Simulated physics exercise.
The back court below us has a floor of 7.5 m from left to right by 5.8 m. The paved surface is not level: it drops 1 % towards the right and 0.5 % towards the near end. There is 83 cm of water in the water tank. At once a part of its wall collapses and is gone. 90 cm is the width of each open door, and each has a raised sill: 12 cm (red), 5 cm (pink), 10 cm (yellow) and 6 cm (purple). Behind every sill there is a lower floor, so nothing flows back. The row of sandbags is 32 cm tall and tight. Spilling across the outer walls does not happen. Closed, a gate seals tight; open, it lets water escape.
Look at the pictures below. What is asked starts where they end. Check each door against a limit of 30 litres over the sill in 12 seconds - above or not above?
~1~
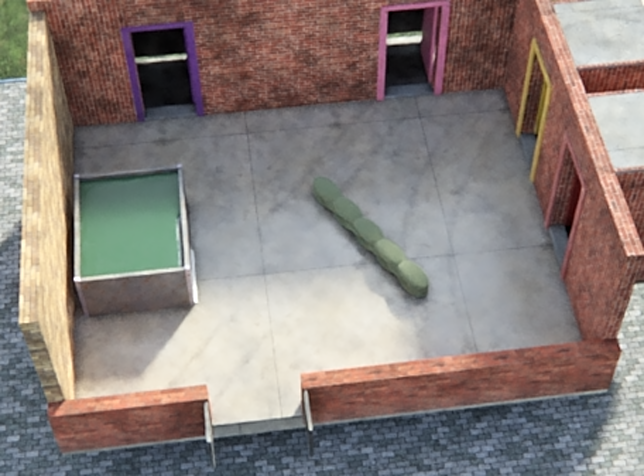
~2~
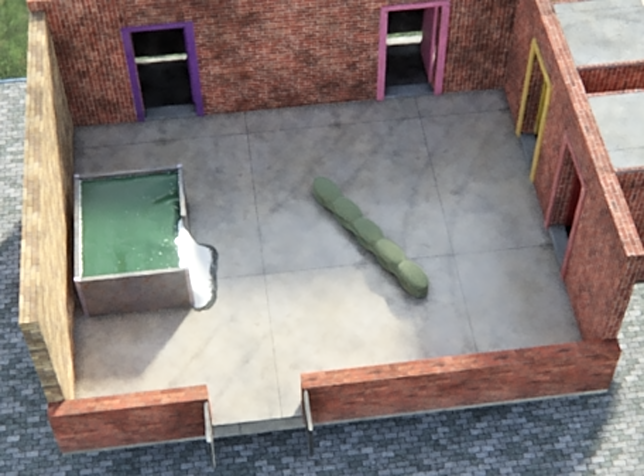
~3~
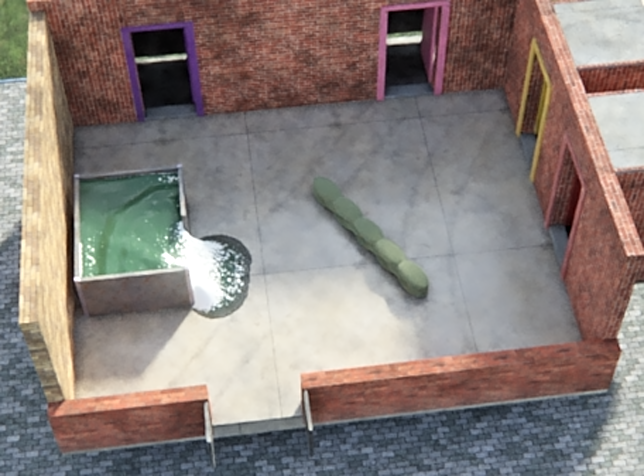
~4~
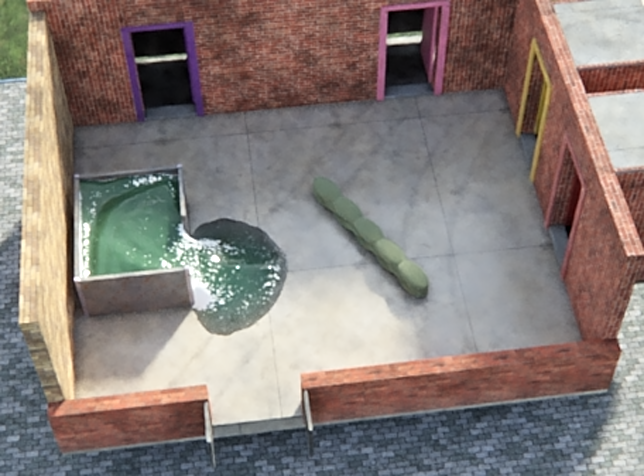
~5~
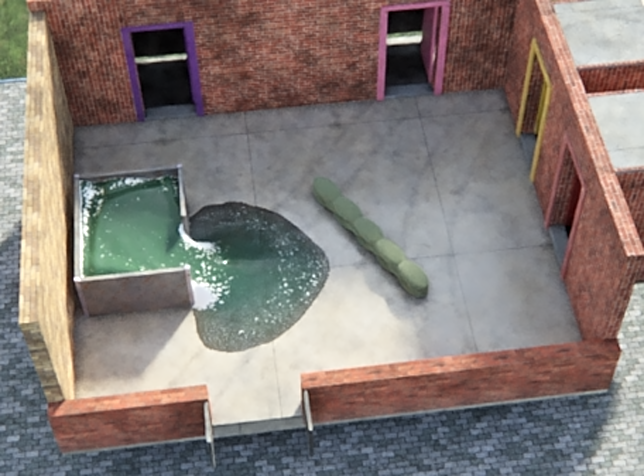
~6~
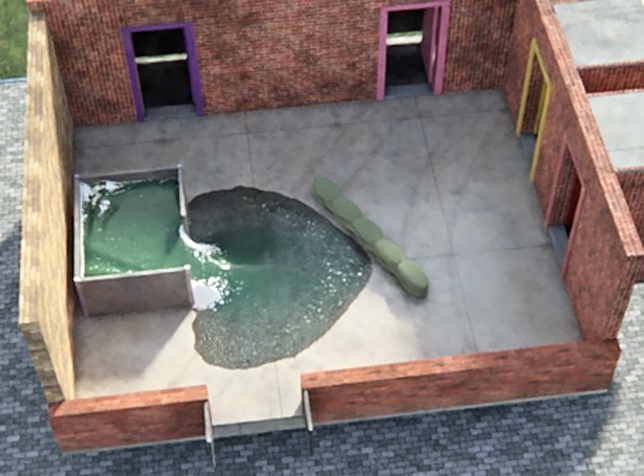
The red door is going to fall short of the limit. The pink door is going to top the limit. The yellow door is going to fall short of the limit. The purple door is going to fall short of the limit.
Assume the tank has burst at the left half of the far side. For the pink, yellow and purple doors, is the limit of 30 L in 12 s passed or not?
Door by door - pink: Within bounds, yellow: Out of bounds, purple: Out of bounds.
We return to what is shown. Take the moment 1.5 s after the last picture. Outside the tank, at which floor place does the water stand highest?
Location: Approx. (449, 384).
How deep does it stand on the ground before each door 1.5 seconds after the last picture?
Door by door, in cm: Red reads 0, pink reads 0, yellow reads 0, purple reads 0.
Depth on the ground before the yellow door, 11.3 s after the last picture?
It comes to near 10.5 cm.
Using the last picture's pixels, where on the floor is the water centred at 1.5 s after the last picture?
Centre: Approx. (262, 280) px.
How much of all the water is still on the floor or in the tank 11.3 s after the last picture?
Around 90 percent of the water.
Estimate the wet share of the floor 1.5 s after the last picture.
Around 35 per cent.
Then, 0.7 s after the last picture water covers 30 % of the floor and is deepest (38 cm) near (204, 279); red door not reached, pink door not reached, yellow door not reached, purple door not reached.
Then, 1.5 s after the last picture water covers 35 % of the floor and is deepest (45 cm) near (449, 384); red door not reached, pink door not reached, yellow door not reached, purple door not reached.
Then, 2.8 s after the last picture water covers 50 % of the floor and is deepest (34 cm) near (569, 371); red door 10 cm at the sill, 0 L in, pink door 2 cm at the sill, 0 L in, yellow door 2 cm at the sill, 0 L in, purple door not reached.
Then, 6.3 s after the last picture water covers 85 % of the floor and is deepest (17 cm) near (557, 372); red door 9 cm at the sill, 1 L in, pink door 11 cm at the sill, 34 L in, yellow door 5 cm at the sill, 0 L in, purple door 3 cm at the sill, 0 L in.
Then, 11.3 s after the last picture water covers 95 % of the floor and is deepest (11 cm) near (514, 185); red door 7 cm at the sill, 1 L in, pink door 7 cm at the sill, 86 L in, yellow door 10 cm at the sill, 1 L in, purple door 5 cm at the sill, 0 L in.
